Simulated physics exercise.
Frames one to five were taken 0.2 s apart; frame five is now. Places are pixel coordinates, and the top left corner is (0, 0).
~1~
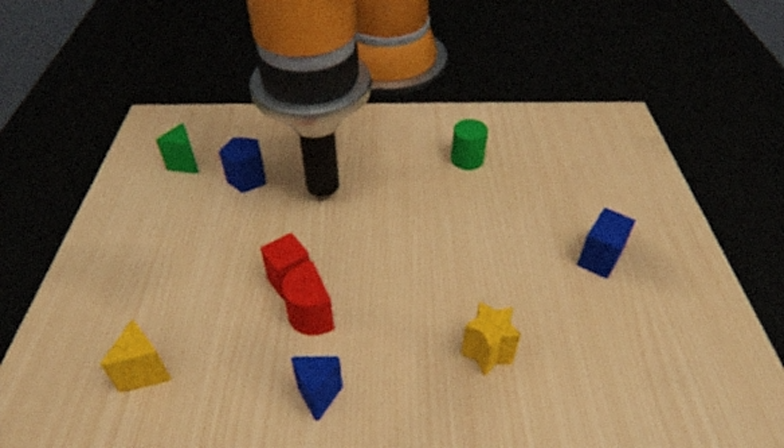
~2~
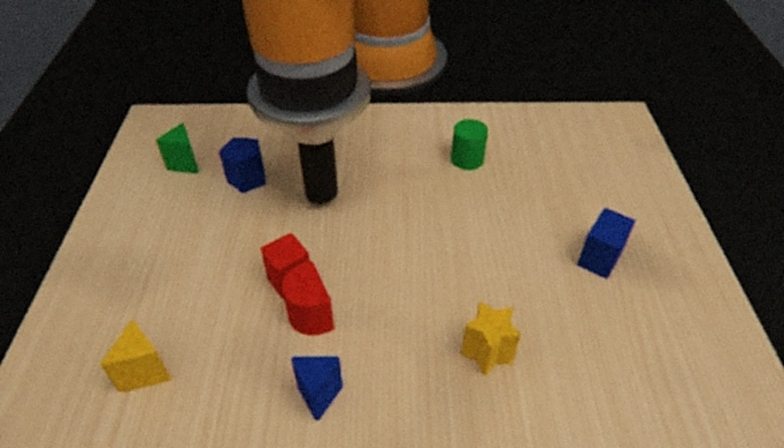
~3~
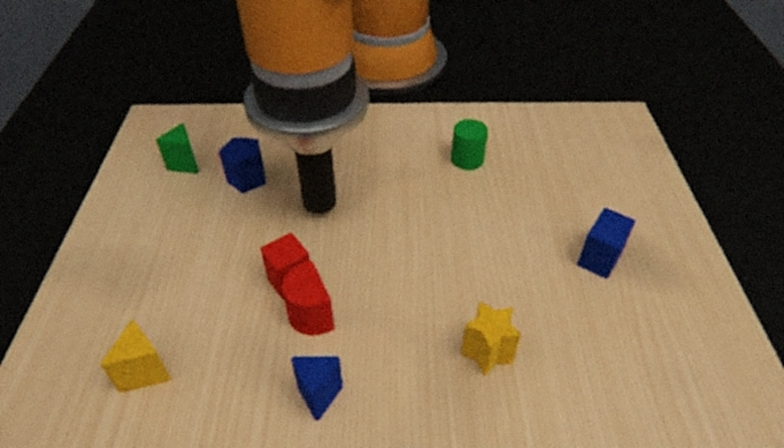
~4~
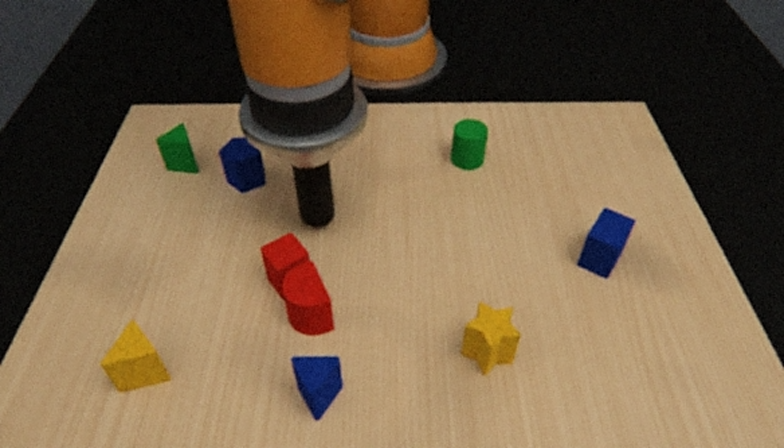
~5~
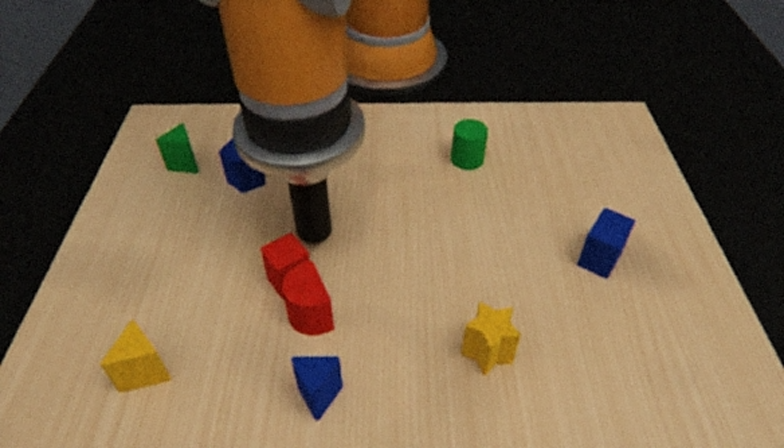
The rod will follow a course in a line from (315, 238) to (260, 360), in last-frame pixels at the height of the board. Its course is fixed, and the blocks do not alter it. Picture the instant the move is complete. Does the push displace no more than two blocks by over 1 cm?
Yes, that is what happens.
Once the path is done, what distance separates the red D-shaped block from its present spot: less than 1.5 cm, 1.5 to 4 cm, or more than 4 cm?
My prediction: Between 1.5 and 4 cm.
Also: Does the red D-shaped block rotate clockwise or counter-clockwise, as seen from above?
It goes round opposite to clock hands.
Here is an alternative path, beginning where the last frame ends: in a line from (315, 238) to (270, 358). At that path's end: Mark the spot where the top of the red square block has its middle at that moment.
I expect it at (231, 297).
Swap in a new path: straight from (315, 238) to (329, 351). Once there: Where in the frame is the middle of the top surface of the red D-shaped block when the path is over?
For the centre of its top, I'd go with (279, 348).
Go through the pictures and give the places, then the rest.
In the first picture, rod tip (323, 186); block tops, red square block (284, 250); red D-shaped block (305, 285); blue triangular block (314, 369).
In the second picture, rod (322, 192); blocks unchanged.
In the third picture, rod (320, 202); blocks unchanged.
In the fourth picture, rod (317, 215); blocks unchanged.
In the fifth picture, rod (314, 231); red square block (284, 250); red D-shaped block (305, 285); blue triangular block (314, 369).
The first path, step by step. One third of the way, rod (298, 268); red square block (267, 269), turned 20° anticlockwise.
Two thirds of the way, rod (279, 308); red square block (233, 300), turned 20° clockwise; red D-shaped block (309, 312), turned 35° anticlockwise.
At the end, rod (258, 353); red square block (216, 310), turned 45° clockwise; red D-shaped block (311, 316), turned 40° anticlockwise; blue triangular block in place.
